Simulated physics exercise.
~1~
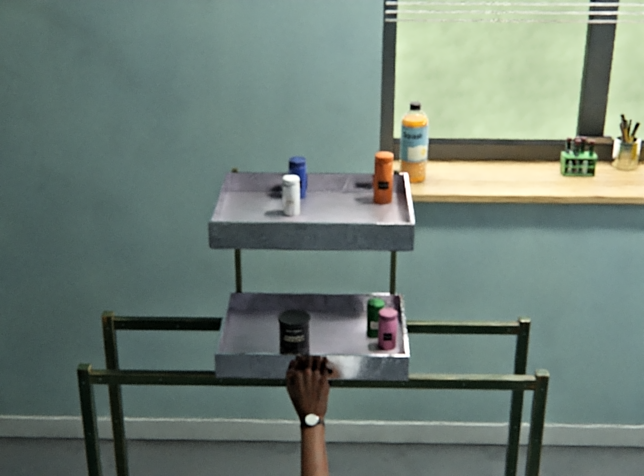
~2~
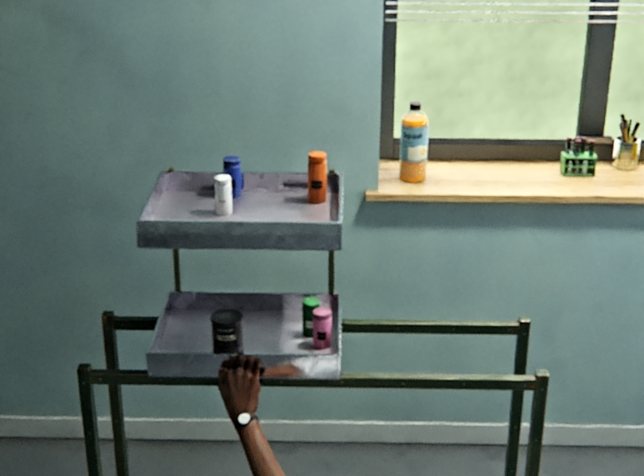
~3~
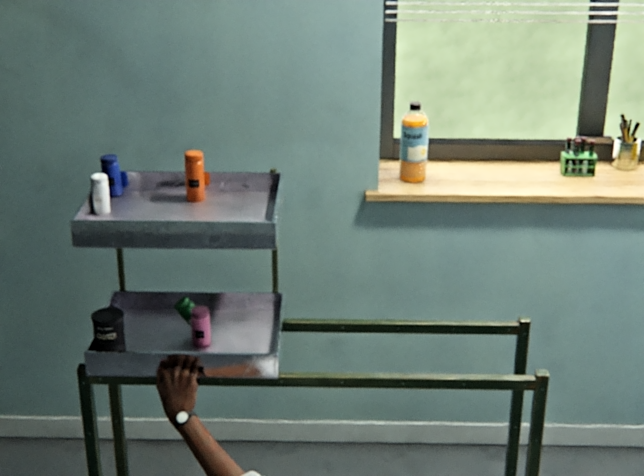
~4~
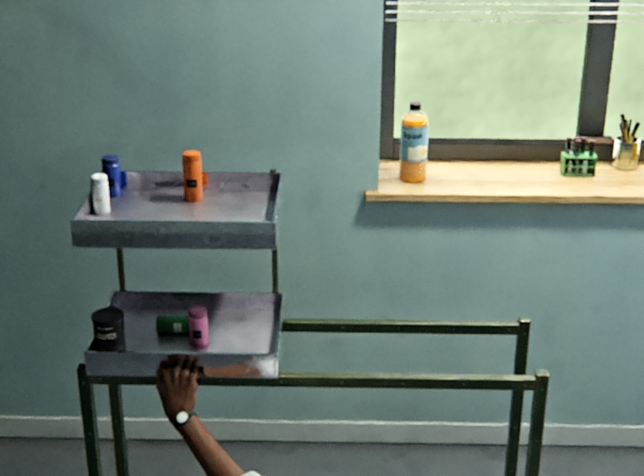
A two-level gray tray holding small colored containers slid left along a rail frame, guided by a hand at its front edge, and stopped at the left end, where the containers had shifted left and the green one tipped onto its side.
